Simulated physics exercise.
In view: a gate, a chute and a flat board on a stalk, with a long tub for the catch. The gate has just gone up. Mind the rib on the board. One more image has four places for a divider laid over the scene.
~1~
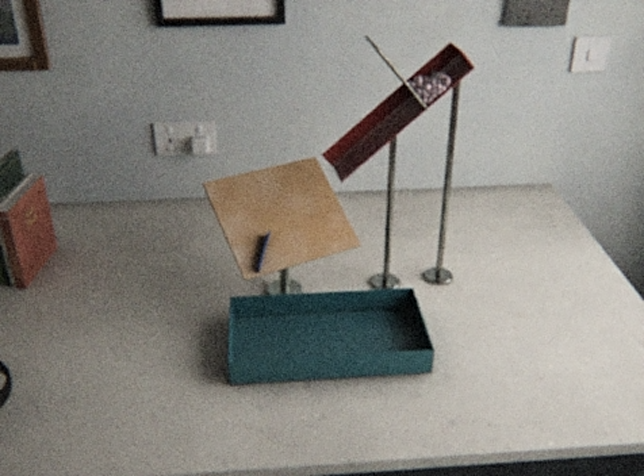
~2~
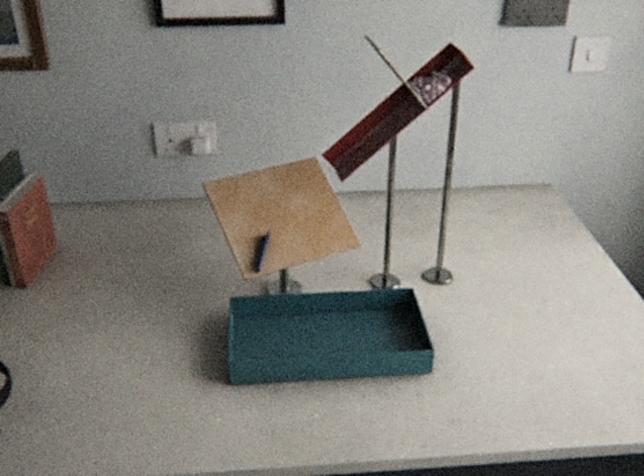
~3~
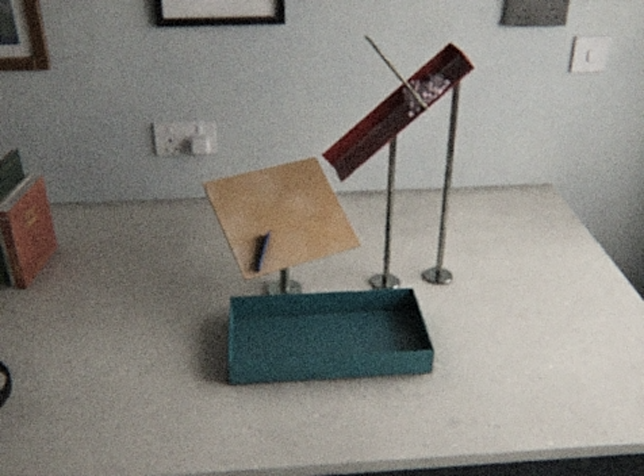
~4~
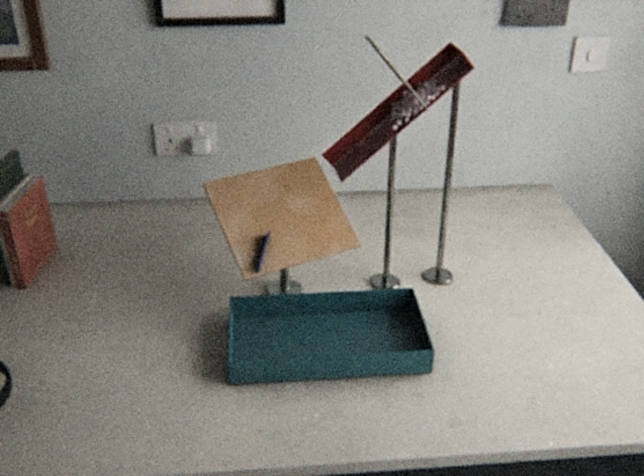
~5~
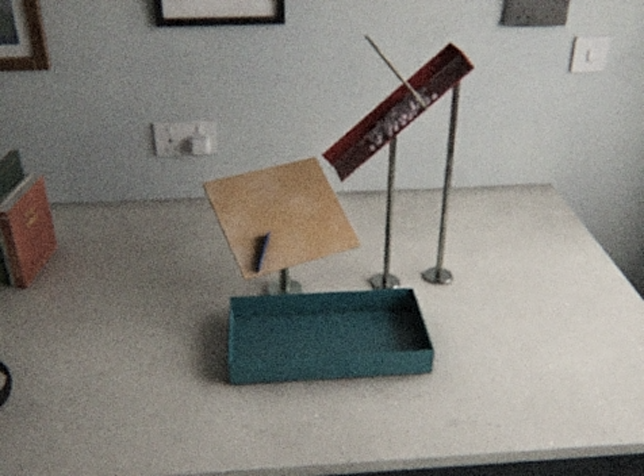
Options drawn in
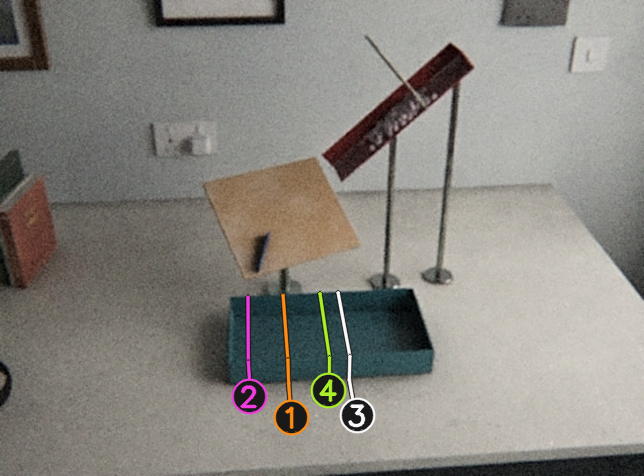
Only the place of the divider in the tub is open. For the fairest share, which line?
1 works best here.
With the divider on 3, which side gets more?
Left.
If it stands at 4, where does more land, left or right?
Left.
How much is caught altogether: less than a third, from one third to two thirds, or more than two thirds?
About that: More than two thirds.
On the marked copy, line 1 crosses the front rim at (287, 358); line 2 crosses the front rim at (248, 361); line 3 crosses the front rim at (349, 355); line 4 crosses the front rim at (329, 356).
With 1, of what is caught, roughly two thirds on the left of the divider, roughly a third on the right.
With 2, of what is caught, about a tenth on the left of the divider, almost all on the right.
With 3, of what is caught, almost all on the left of the divider, about a tenth on the right.
With 4, of what is caught, the larger part on the left of the divider, roughly a quarter on the right.
